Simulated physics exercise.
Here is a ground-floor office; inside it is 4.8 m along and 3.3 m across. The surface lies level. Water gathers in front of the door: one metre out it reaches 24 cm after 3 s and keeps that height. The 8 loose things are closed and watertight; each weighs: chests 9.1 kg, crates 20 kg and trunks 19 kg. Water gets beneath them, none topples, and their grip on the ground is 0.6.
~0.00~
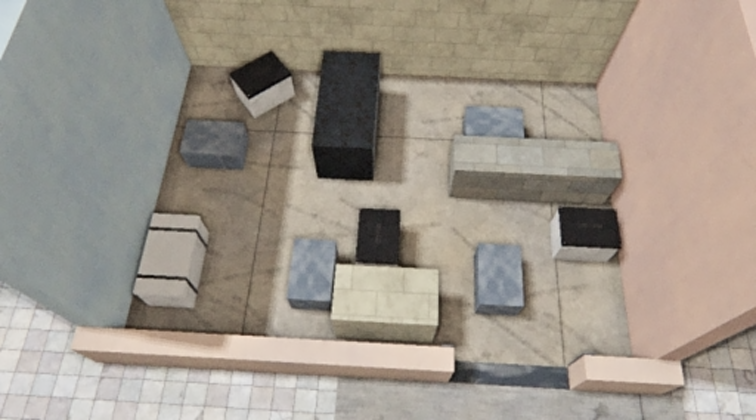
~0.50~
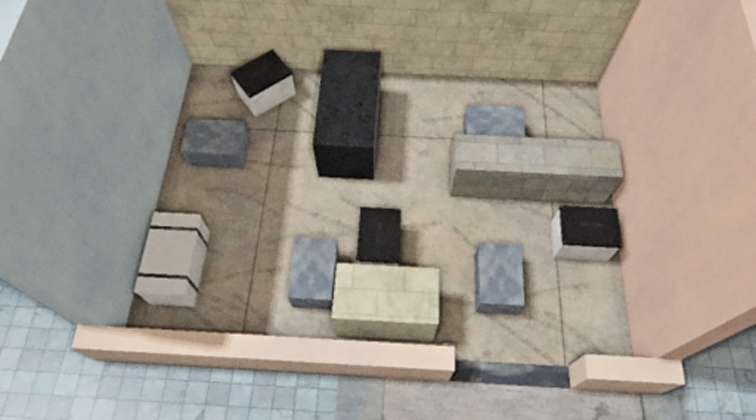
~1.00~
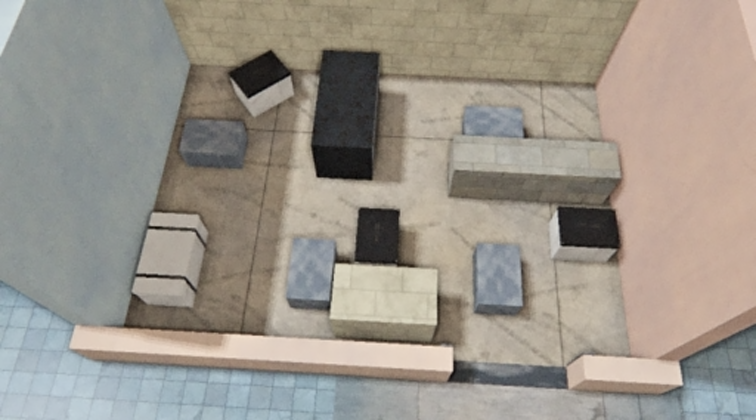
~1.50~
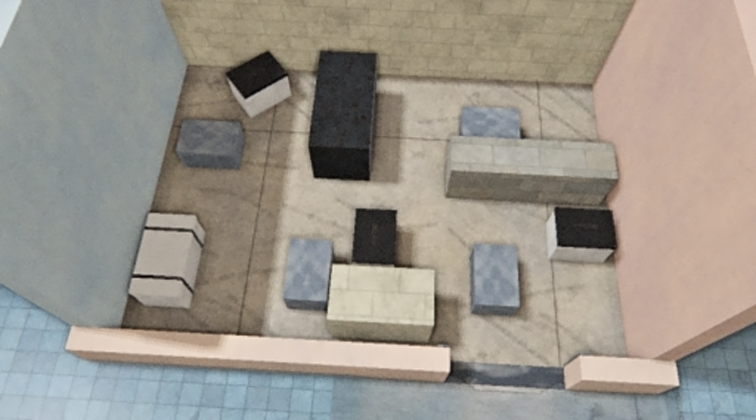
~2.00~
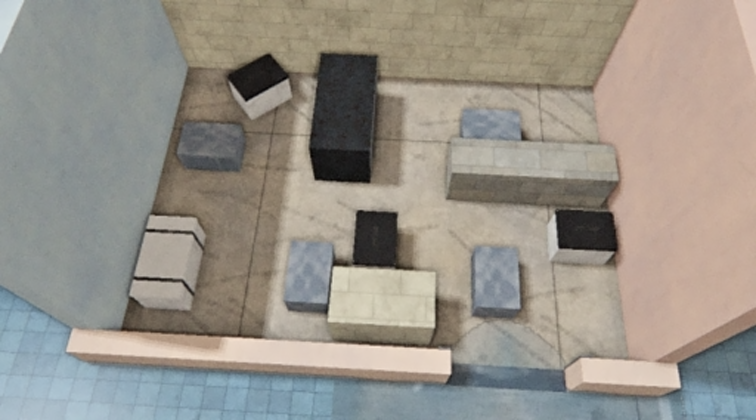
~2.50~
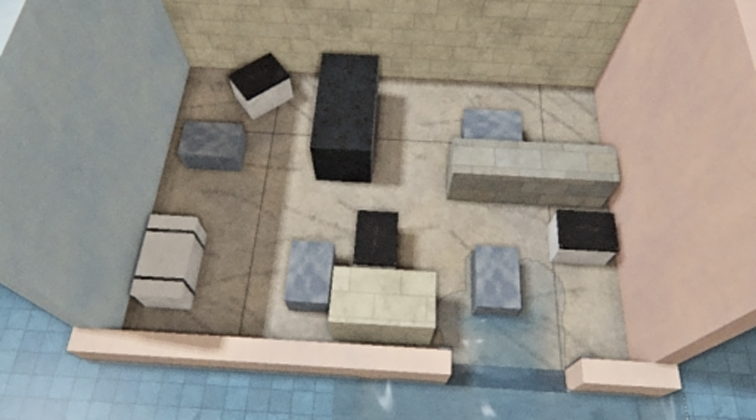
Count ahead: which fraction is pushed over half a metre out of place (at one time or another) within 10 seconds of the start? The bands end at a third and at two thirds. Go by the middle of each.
That comes to from one to two thirds.
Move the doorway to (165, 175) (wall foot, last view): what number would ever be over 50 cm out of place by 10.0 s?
In that case 5 of them.
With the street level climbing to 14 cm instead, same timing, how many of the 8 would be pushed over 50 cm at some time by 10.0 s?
In that case 2 of them.
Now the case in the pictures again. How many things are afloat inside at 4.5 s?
At that moment 1.
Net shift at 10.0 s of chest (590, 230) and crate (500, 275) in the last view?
In turn: 250 cm, 300 cm.
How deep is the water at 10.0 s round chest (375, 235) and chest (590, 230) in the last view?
About 11 and 7 cm.
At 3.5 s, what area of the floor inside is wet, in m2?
Some 3.0 m2.
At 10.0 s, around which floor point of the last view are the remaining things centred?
Near (263, 205).
After 3.5 s 0 of 8 are over 50 cm from their spots; 1 afloat.
After 4.5 s 1 of 8 are over 50 cm from their spots; 1 afloat.
After 7.0 s 3 of 8 are over 50 cm from their spots; 2 afloat.
After 10.0 s 3 of 8 are over 50 cm from their spots, and 3 have been at some point; 6 afloat.
